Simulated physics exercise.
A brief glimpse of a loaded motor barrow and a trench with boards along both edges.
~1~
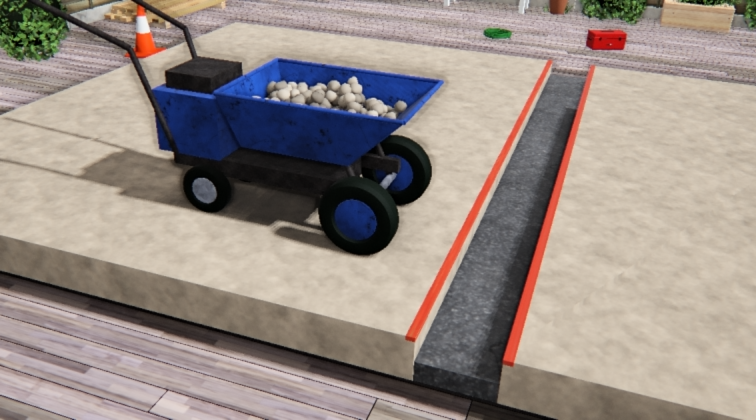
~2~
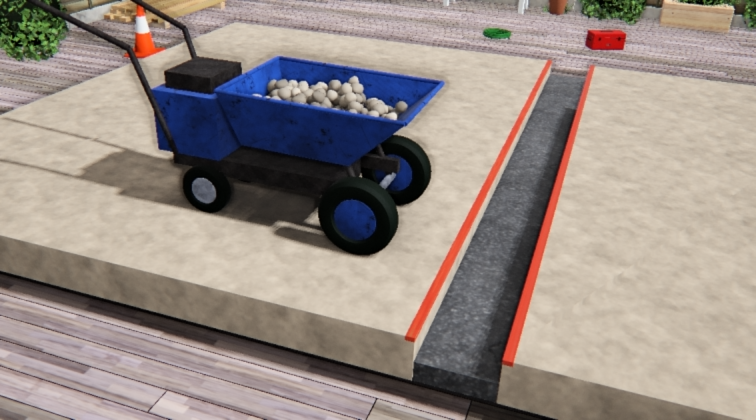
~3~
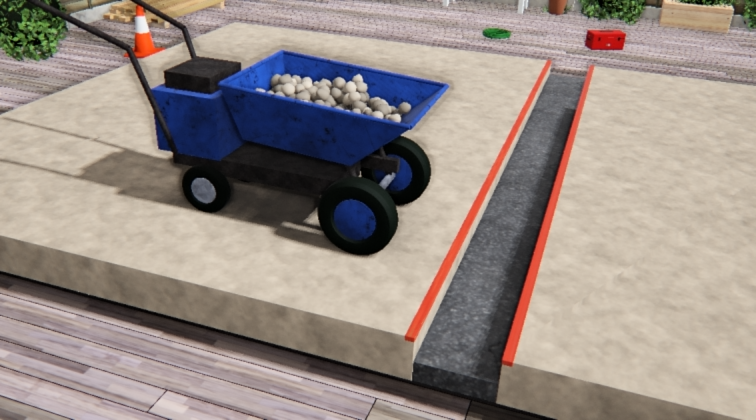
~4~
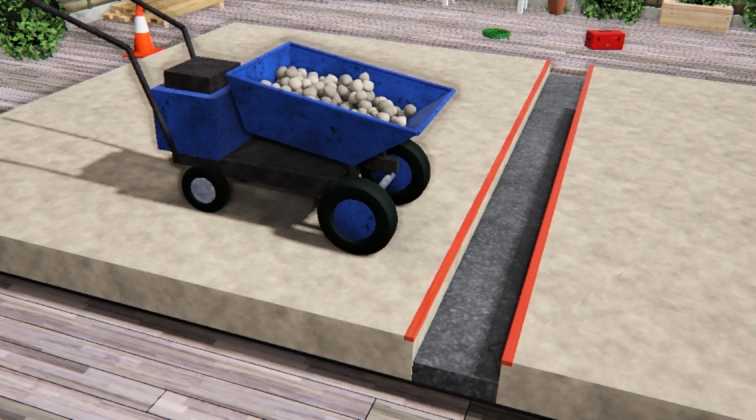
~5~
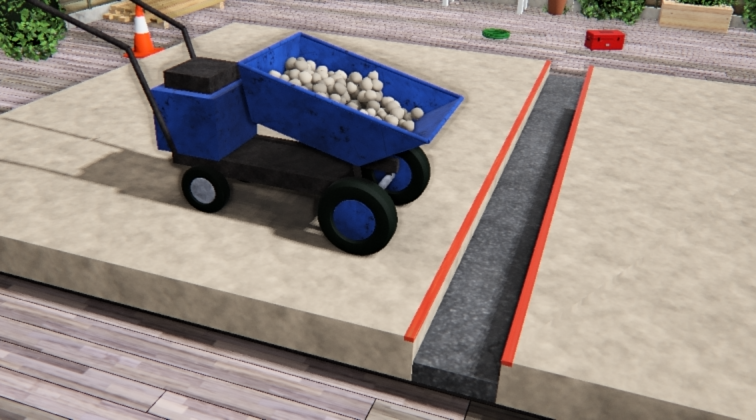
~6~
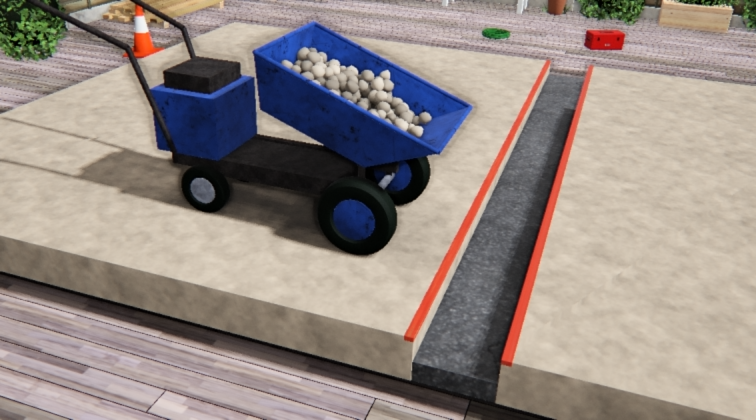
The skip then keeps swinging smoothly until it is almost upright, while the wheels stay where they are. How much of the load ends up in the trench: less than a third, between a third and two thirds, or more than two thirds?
As it goes, the trench's share passes two-thirds.
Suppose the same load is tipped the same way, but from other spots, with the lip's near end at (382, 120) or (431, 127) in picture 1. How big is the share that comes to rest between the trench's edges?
Roughly 90 per cent first, then roughly 50 per cent.
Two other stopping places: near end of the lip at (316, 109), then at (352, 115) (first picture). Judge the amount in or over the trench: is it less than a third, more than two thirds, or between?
The first stop gives one to two thirds, while the second gives over two thirds.
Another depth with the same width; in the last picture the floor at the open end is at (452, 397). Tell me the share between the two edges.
Close to 90 per cent, I reckon.
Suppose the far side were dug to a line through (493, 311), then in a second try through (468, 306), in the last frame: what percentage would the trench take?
About 50 %, then 10 %.
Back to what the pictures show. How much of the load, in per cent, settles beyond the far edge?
Roughly 15 percent.
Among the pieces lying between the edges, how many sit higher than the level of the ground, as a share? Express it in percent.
Roughly 20 %.
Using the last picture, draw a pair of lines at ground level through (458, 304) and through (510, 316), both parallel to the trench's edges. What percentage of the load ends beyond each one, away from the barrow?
In order: Near 80 %, then 20 %.
Just after the last frame, skip tipped steeply; every one in the skip.
A moment on, skip tipped right over; roughly half in the skip; roughly half in or heaped over the trench; just a few beyond it; just a few falling.
Further on, skip tipped right over; about a tenth in the skip; the larger part in or heaped over the trench; roughly a quarter beyond it.
When it is over, skip tipped right over; about a tenth in the skip; the larger part in or heaped over the trench; roughly a quarter beyond it.
